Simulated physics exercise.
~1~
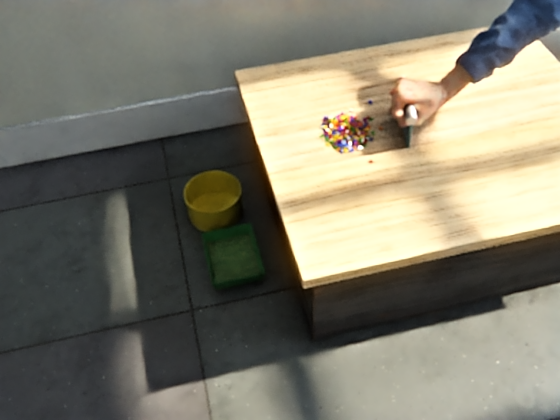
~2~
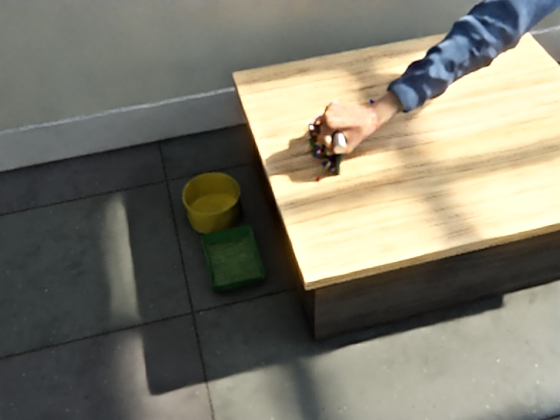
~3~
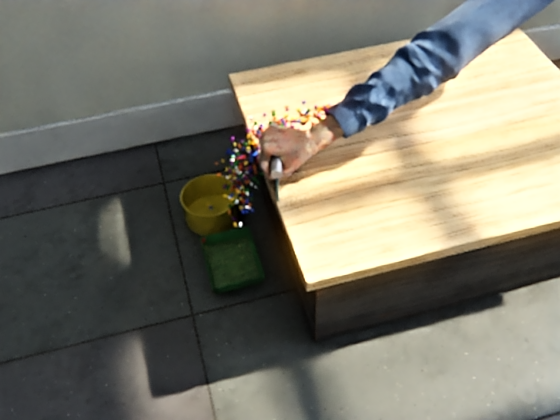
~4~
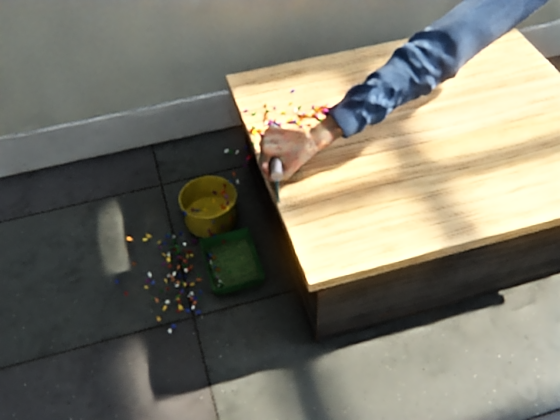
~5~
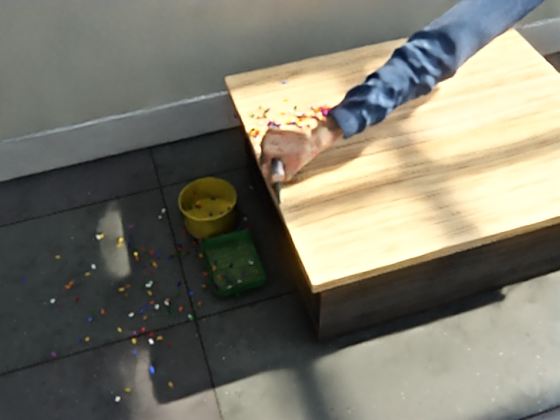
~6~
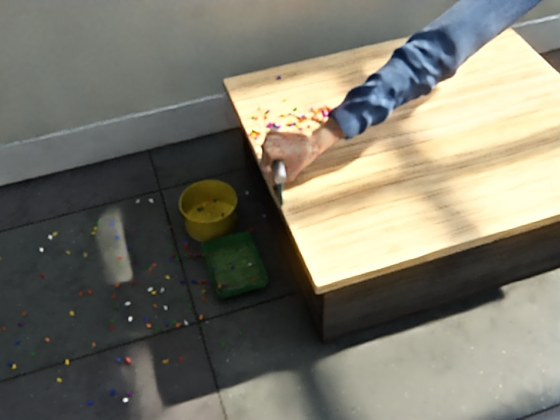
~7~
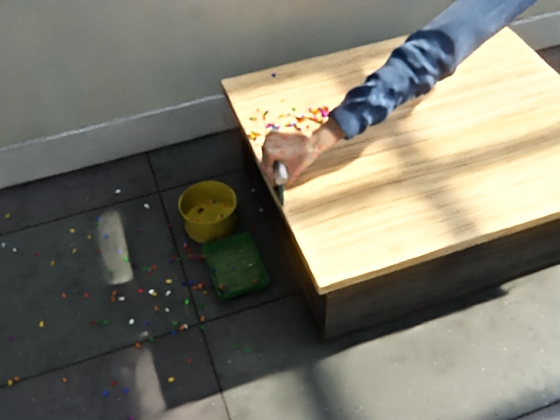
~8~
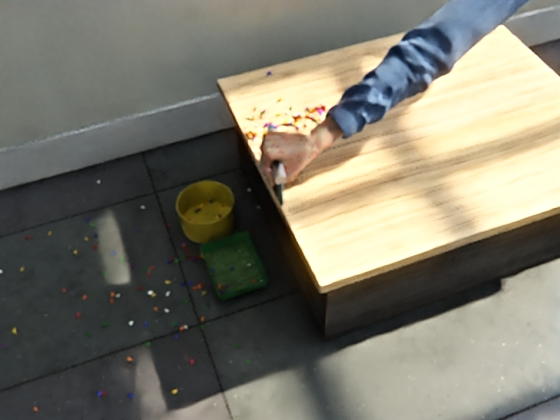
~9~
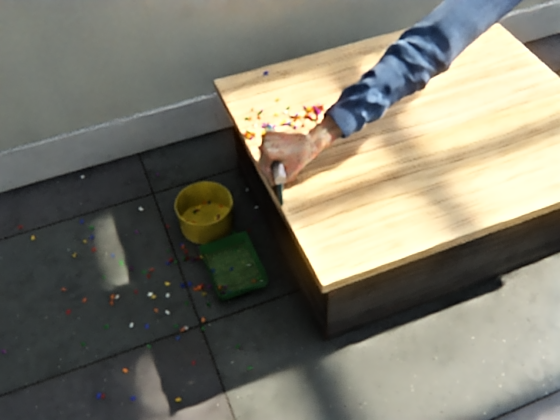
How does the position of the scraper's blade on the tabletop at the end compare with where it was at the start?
At the start the blade is well in from the left edge, towards the back of the tabletop. By the end it is farther left and a little lower in view, resting at the left edge.
